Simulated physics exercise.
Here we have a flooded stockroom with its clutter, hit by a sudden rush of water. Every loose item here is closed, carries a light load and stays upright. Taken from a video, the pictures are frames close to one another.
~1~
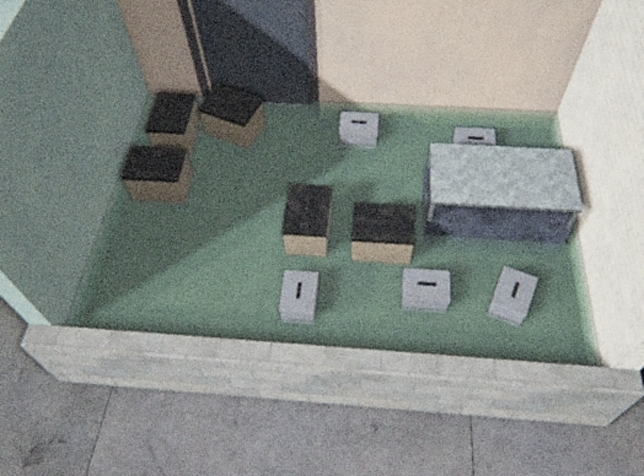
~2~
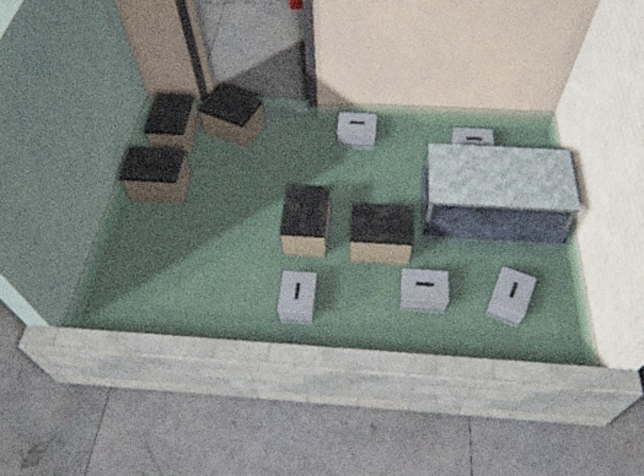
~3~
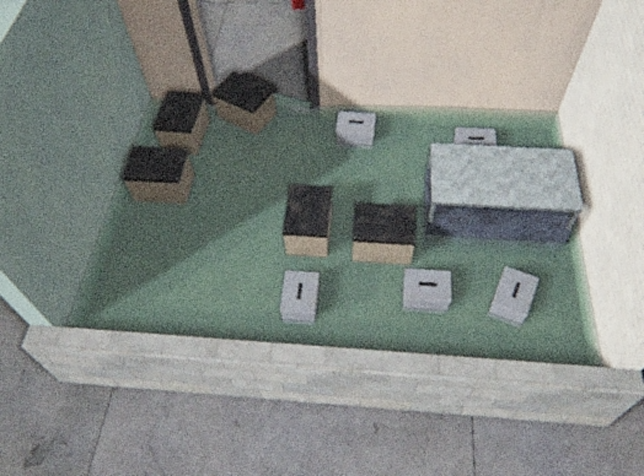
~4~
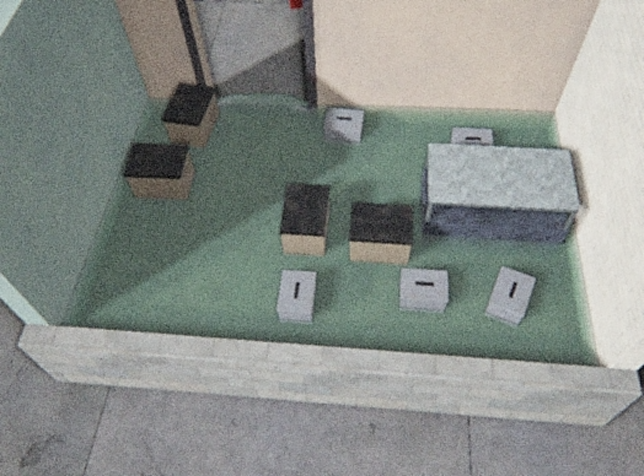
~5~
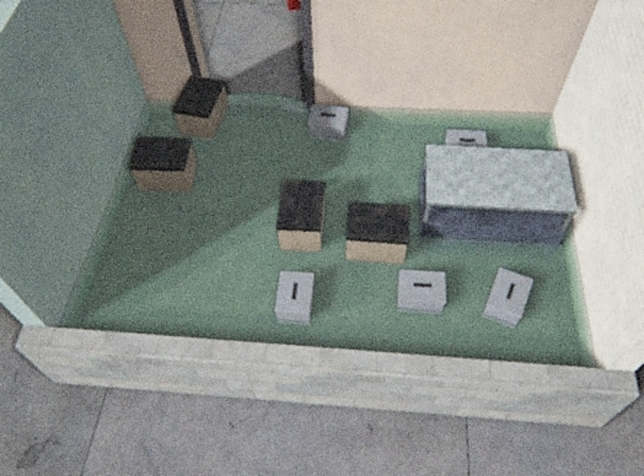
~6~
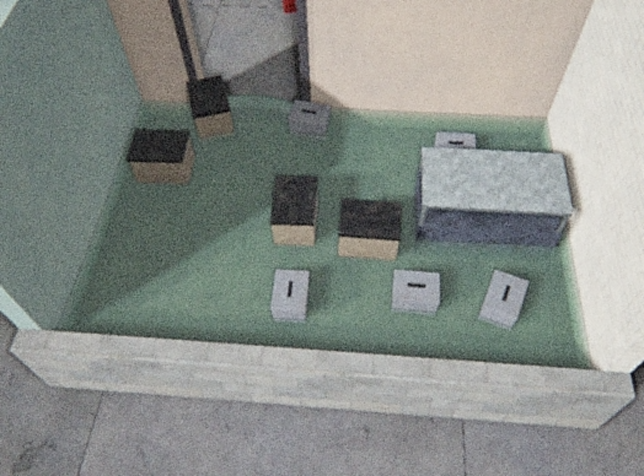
A small walled room of green water held dark-topped and pale boxes as its back doorway opened; one dark-topped box slipped out of view there, then another and a pale one drifted toward the gap.
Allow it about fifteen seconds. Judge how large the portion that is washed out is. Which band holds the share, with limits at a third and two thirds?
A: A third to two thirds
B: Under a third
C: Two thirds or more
Two thirds or more (C).
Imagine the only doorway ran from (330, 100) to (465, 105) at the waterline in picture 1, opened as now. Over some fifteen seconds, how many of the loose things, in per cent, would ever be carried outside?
That comes to around 90 per cent.
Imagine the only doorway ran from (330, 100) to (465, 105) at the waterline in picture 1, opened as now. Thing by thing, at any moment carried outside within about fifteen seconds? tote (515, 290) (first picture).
My call: Left behind.
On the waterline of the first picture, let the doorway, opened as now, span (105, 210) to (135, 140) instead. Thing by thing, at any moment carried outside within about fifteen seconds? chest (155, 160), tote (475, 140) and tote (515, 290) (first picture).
Looking at them in turn, number one is flushed away, number two is held back, and number three is held back.
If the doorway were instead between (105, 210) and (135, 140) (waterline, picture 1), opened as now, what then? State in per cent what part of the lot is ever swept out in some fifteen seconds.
I'd say around 60 percent.
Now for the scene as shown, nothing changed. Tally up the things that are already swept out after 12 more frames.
The number comes out at 4.
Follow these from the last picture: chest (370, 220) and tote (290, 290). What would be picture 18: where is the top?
Expect them at roughly (326, 153) and roughly (250, 247).
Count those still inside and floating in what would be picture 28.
The tally stands at 4.
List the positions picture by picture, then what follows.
The first frame shows a chest at (171, 111), afloat; a tote at (359, 123), afloat; 0 of 10 have shifted.
The second frame shows a chest at (169, 112) floats; a tote at (357, 123), afloat; 0 of 10 have shifted.
The third frame shows a chest at (179, 110), afloat, close to its start; a tote at (356, 123) floats, close to its start; 2 of 10 have shifted.
The fourth frame shows a chest at (189, 103) floats, close to its start; a tote at (344, 119) floats, close to its start; 4 of 10 have shifted.
The fifth frame shows a chest at (198, 95), afloat, a stride from its start; a tote at (328, 116) floats, a stride from its start; 5 of 10 have shifted.
The sixth frame shows a chest at (207, 95), afloat, a stride from its start; a tote at (309, 112), afloat, a stride from its start; 8 of 10 have shifted.
A moment on, 3 of 10 are out; 7 afloat.
Next, 4 of 10 are out; 6 afloat.
Later, 6 of 10 are out; 4 afloat.
In the end, 7 of 10 are out; 3 afloat.
